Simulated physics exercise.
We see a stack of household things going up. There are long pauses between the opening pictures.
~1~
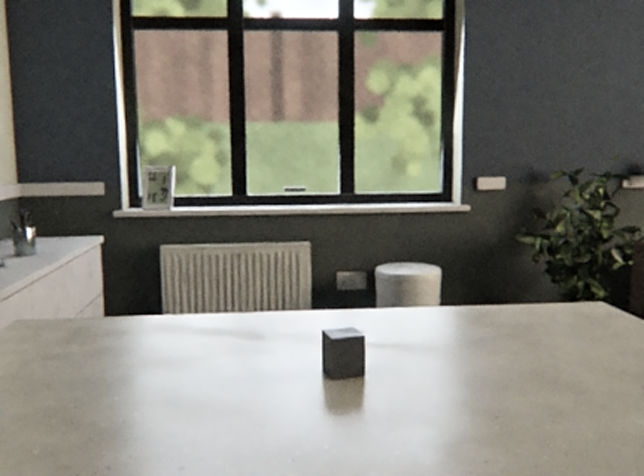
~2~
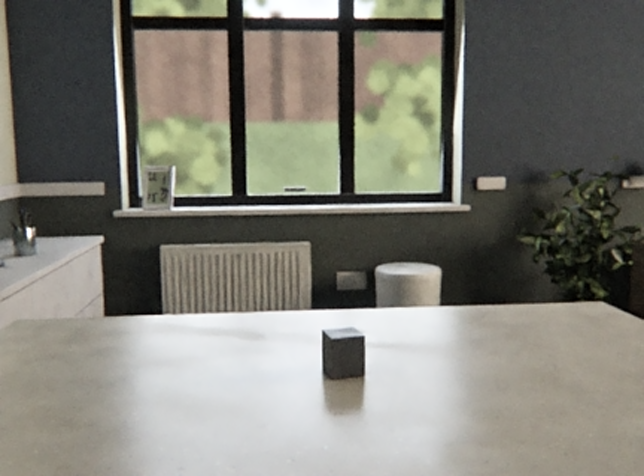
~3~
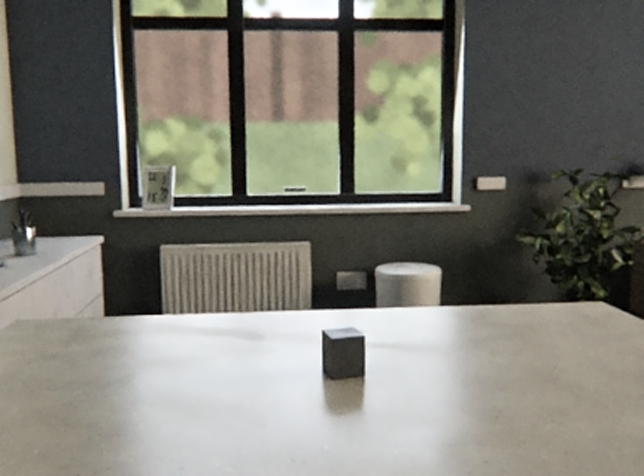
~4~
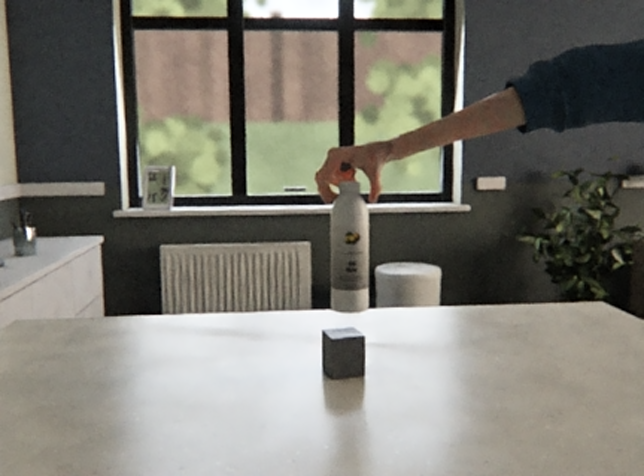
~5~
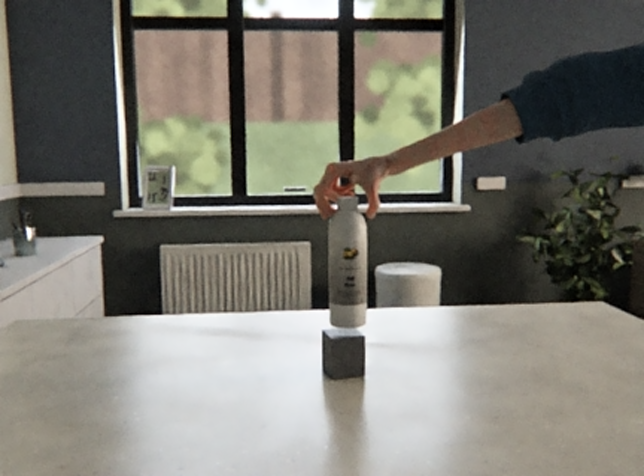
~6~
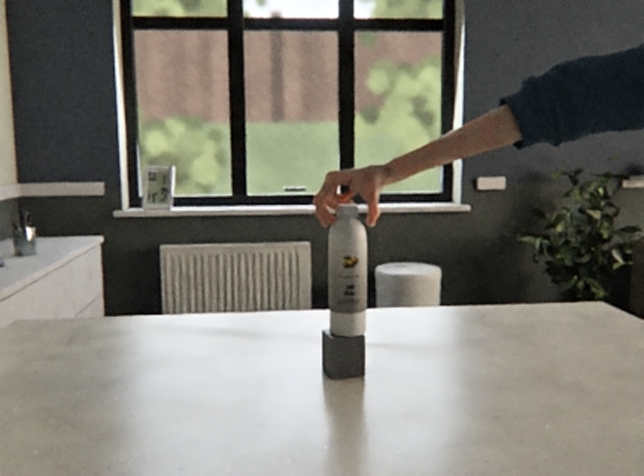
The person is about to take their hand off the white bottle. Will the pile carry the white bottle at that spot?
Outcome: The pile stays up.
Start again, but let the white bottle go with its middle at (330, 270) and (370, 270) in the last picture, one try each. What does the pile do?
First, it holds; second, it comes apart.
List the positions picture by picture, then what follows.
The last thing is not in view yet; grey block (343, 352), in the first picture.
The last thing is not in view yet; grey block (343, 352), in the second picture.
The last thing is not in view yet; grey block (343, 352), in the third picture.
Still above its spot; white bottle (350, 246); grey block (343, 352), in the fourth picture.
Still above its spot; white bottle (348, 261); grey block (343, 352), in the fifth picture.
Set down, still held; white bottle (348, 269); grey block (343, 352), in the sixth picture.
Then, 0.20 s on from there, no change.
Then, 0.60 s on from there, white bottle resting near (348, 269).
In the end, both unmoved. At the end, from the last picture's camera, white bottle near (348, 269). The pile holds.
